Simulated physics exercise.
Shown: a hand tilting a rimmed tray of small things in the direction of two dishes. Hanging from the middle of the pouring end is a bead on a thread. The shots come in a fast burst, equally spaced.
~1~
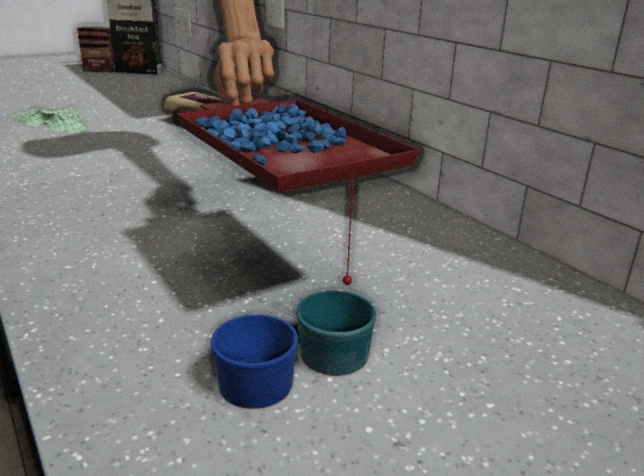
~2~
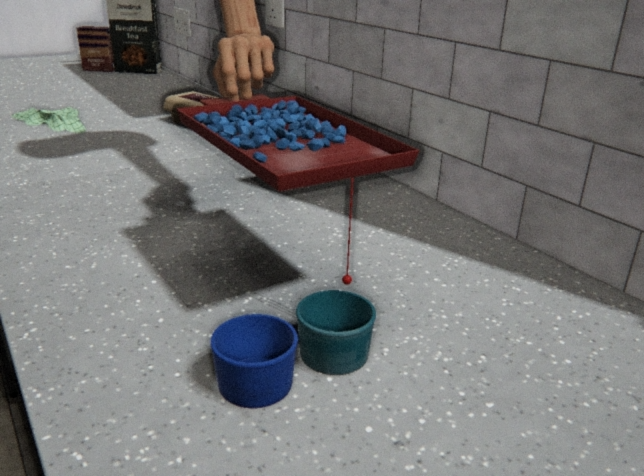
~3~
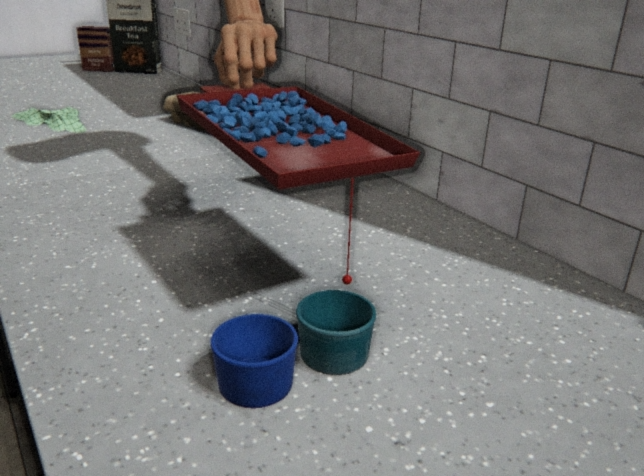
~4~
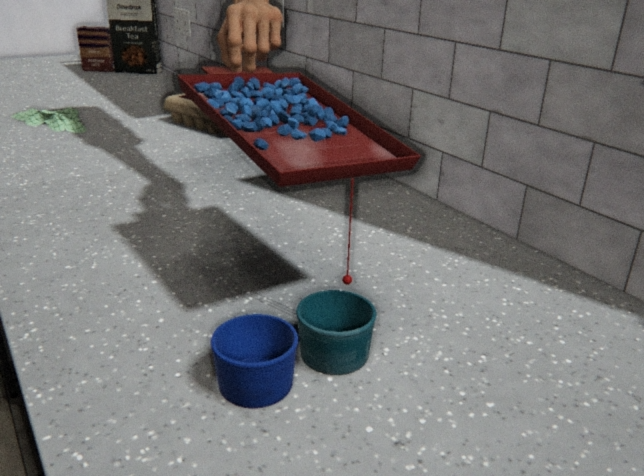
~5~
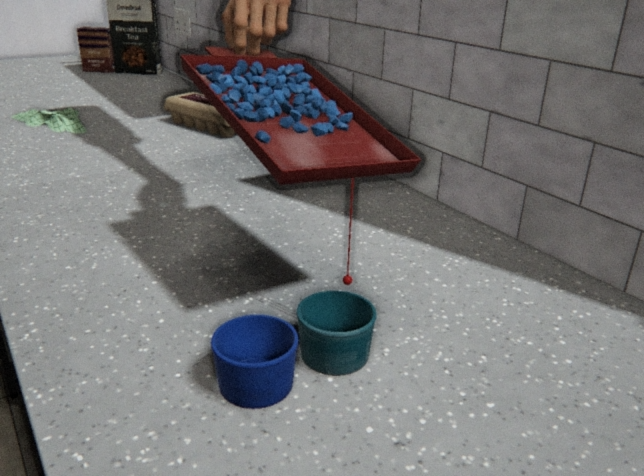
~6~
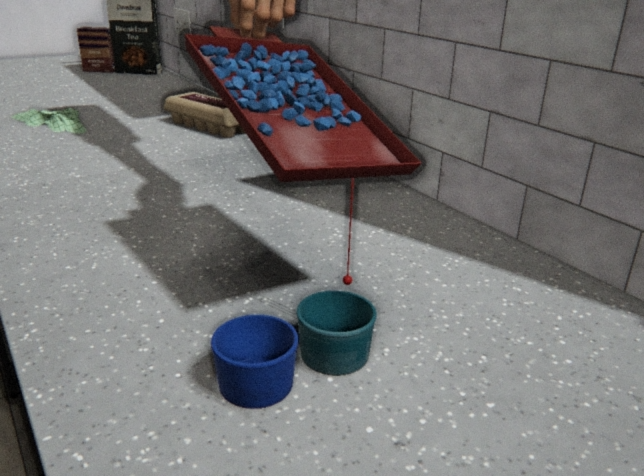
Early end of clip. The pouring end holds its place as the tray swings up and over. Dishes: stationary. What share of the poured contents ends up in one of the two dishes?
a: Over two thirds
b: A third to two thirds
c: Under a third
(c) Under a third.
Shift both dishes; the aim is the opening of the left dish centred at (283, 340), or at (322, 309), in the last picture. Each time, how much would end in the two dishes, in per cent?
Trial 1: 10 percent; trial 2: 40 percent.
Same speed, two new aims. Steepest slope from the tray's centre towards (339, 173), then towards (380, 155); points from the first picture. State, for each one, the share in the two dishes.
In order, 20 in a hundred and 0 in a hundred.
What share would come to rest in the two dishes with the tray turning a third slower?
It comes to 0 per cent or so.
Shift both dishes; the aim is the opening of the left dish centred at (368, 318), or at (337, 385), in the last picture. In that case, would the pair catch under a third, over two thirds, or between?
One to two thirds, then below one third.
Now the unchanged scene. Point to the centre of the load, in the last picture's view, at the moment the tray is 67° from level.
Its middle sits at about pixel (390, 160).
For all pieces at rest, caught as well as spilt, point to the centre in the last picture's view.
Around (451, 350).
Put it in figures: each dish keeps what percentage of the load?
Final split: Left dish some 0 per cent, right dish some 0 per cent.
Soon, tray tipped steeply; most on the tray; about a quarter in the air.
A while on, tray tipped past a quarter turn; a small part on the tray; most outside both; about a quarter in the air.
Towards the end, tray tipped past a quarter turn; all outside both.
Finally, tray tipped past a quarter turn; none in the left dish; none in the right dish; all outside both.
